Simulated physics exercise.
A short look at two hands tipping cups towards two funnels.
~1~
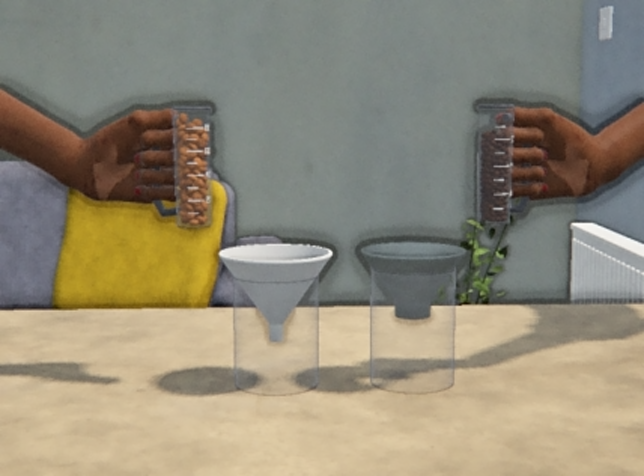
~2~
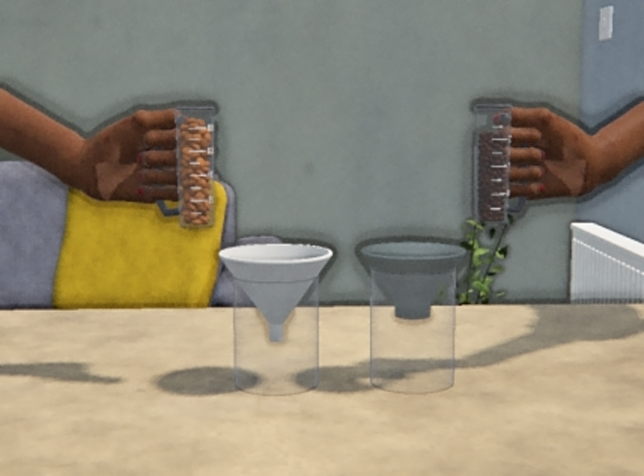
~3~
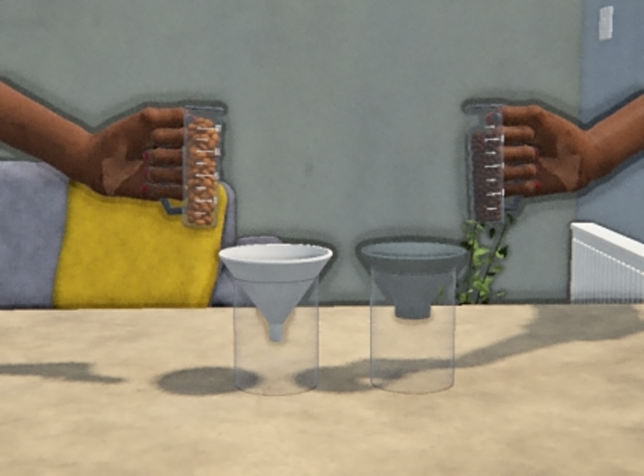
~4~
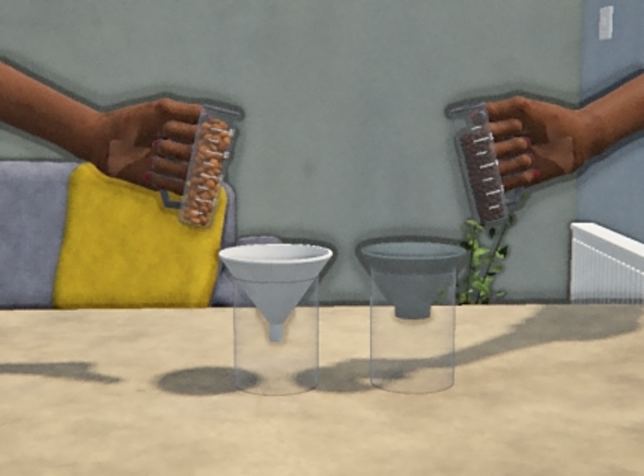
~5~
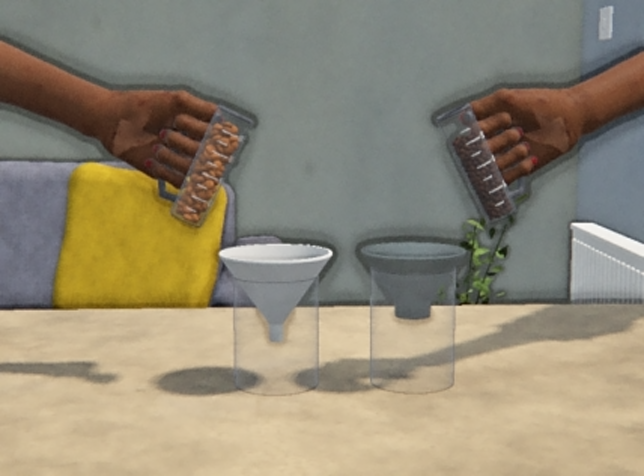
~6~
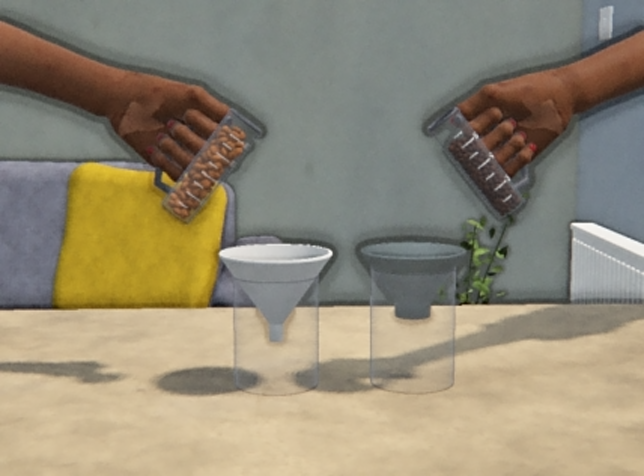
On a tabletop, two hands holding filled clear cups above a pale and a dark funnel, slowly tilting the cups inward.
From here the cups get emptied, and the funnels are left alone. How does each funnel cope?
Left funnel jams, right funnel lets everything through.
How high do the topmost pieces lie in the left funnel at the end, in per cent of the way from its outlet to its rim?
Roughly 80 in a hundred.
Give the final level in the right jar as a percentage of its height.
Roughly 10 in a hundred.
Then, 0.51 s later than the last frame, left, every one still in the cup; right, every one still in the cup.
Then, 0.96 s later than the last frame, left, almost all still in the cup, just a few in or over the funnel; right, almost all still in the cup, just a few in or over the funnel.
Then, 1.35 s later than the last frame, left, roughly two thirds still in the cup, roughly a third in or over the funnel; right, roughly a quarter still in the cup, roughly a third in or over the funnel, roughly a third down in the jar.
When it is over, left, every one stuck in the funnel, not one down in the jar; right, every one down in the jar.
